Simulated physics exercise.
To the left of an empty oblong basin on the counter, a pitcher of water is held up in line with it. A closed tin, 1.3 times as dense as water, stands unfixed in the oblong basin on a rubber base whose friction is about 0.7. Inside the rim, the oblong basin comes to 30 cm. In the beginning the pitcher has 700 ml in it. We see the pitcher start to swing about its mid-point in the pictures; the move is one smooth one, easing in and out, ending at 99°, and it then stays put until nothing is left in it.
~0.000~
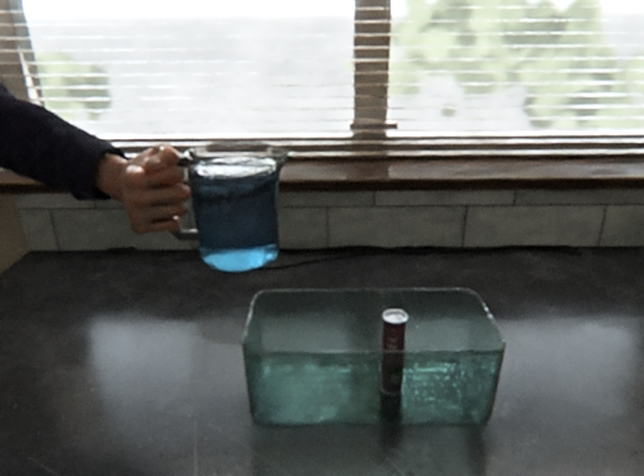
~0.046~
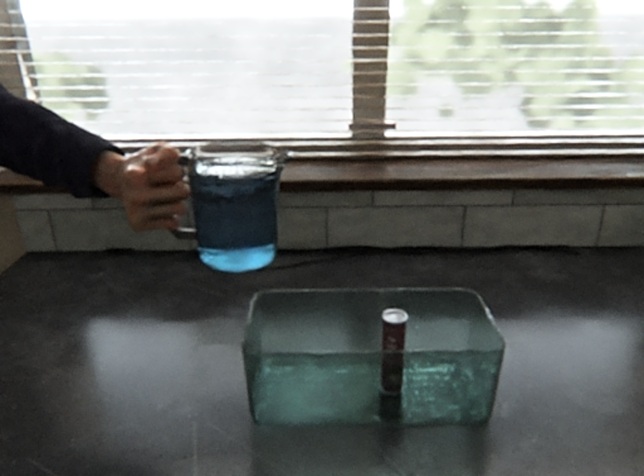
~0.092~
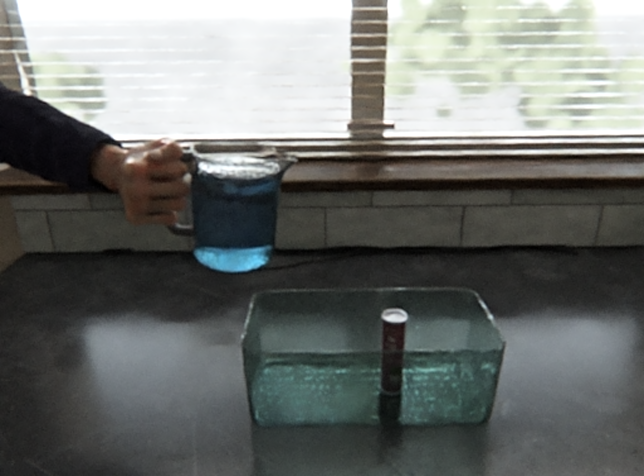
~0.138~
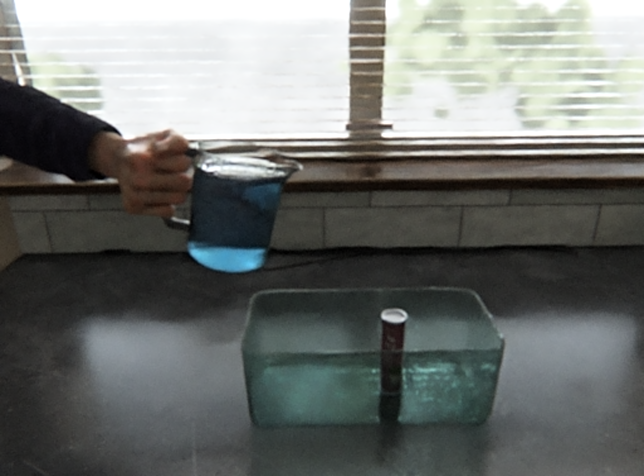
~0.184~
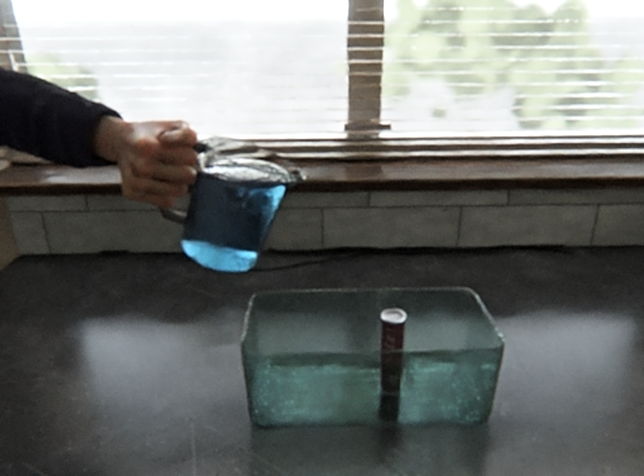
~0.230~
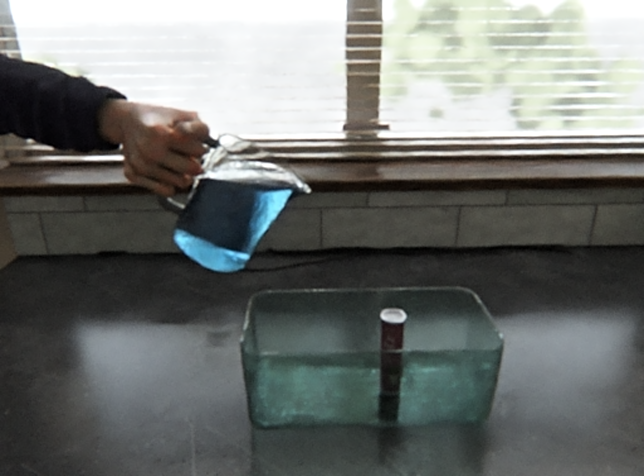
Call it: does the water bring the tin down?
Call: Not brought down.
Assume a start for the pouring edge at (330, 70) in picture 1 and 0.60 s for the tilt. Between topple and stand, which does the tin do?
After that, the tin stays vertical.
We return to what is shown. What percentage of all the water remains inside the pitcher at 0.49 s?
Roughly 64 %.
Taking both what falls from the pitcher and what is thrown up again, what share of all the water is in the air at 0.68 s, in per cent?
Around 22 percent of the liquid.
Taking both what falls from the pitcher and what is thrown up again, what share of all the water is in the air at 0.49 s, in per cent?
Around 26 in a hundred.
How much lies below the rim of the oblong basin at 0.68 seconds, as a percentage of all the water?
Looks like about 56 % of the whole amount.
By 0.49 s the tilt is 91° and 64 per cent is still to pour; the tin stands where it began.
By 0.68 s the tilt is 99° and 24 per cent is still to pour; the tin stands 1 cm from where it began.
By 0.88 s the tilt is 99° and 7 per cent is still to pour; the tin stands 1 cm from where it began.
By 1.10 s the tilt is 99° and 1 per cent is still to pour; the tin stands where it began.
At rest the tin stands where it began.
